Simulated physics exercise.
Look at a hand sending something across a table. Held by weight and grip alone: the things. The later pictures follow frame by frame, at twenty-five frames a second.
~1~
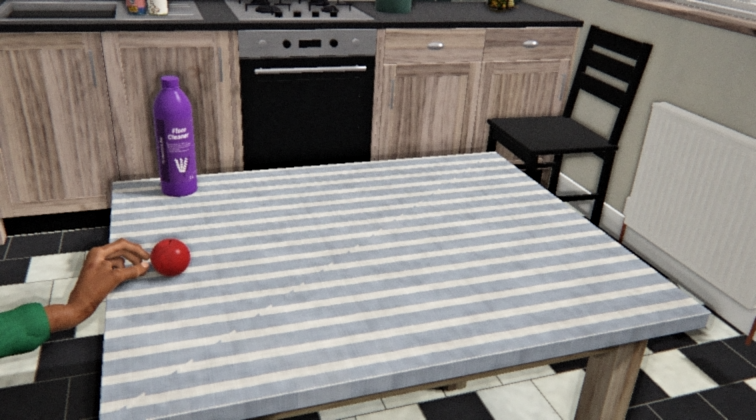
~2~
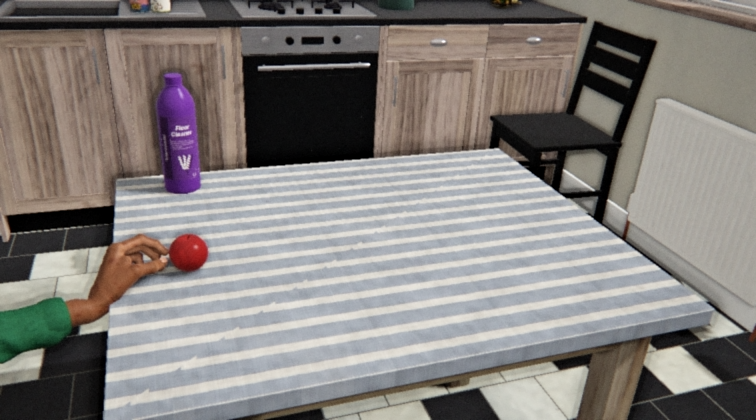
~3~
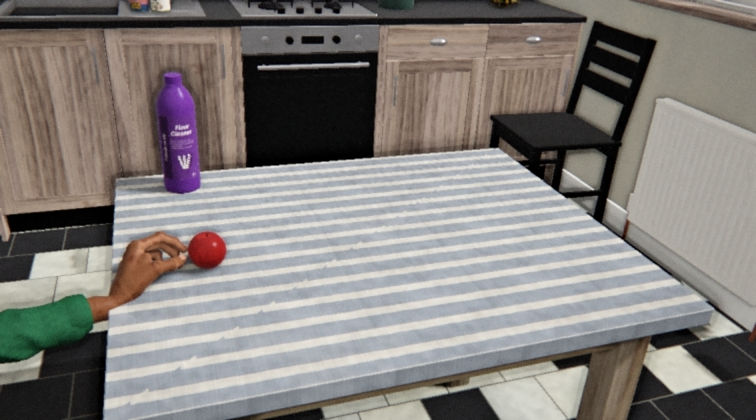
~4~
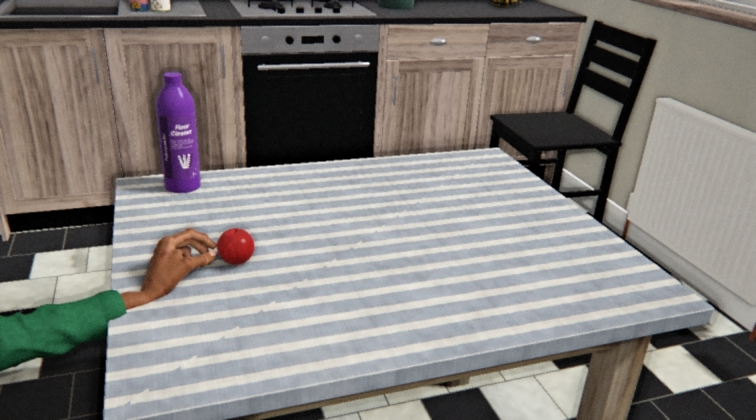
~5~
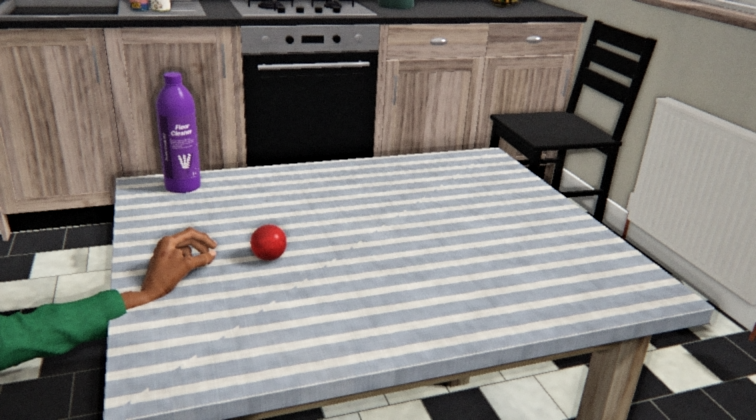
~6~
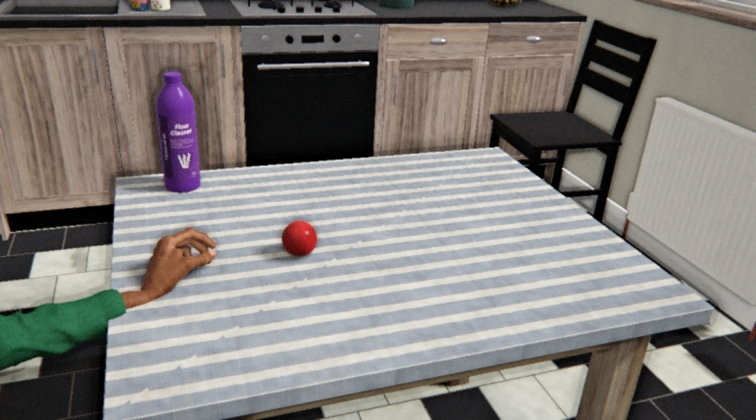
A red apple is pushed rightward across a striped table by a hand in a green sleeve, then moves on away from the fingers as the hand stays still, with a purple cleaner bottle standing behind.
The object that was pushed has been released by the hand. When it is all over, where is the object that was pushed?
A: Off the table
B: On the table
Off the table.
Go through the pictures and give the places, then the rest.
In the first frame, under the hand; red apple (171, 257).
In the second frame, under the hand; red apple (189, 253).
In the third frame, under the hand; red apple (207, 250).
In the fourth frame, red apple (236, 246).
In the fifth frame, red apple (268, 243) moved about its own width.
In the sixth frame, red apple (299, 238) moved well along.
Then, 0.20 s later than the last frame, red apple moved well along near (436, 223).
Then, 0.50 s later than the last frame, red apple moved well along near (593, 204).
Then, 0.70 s later than the last frame, red apple now off the table.
Then, 1.00 s later than the last frame, things are still on the move.
When it is over, off the table, red apple.
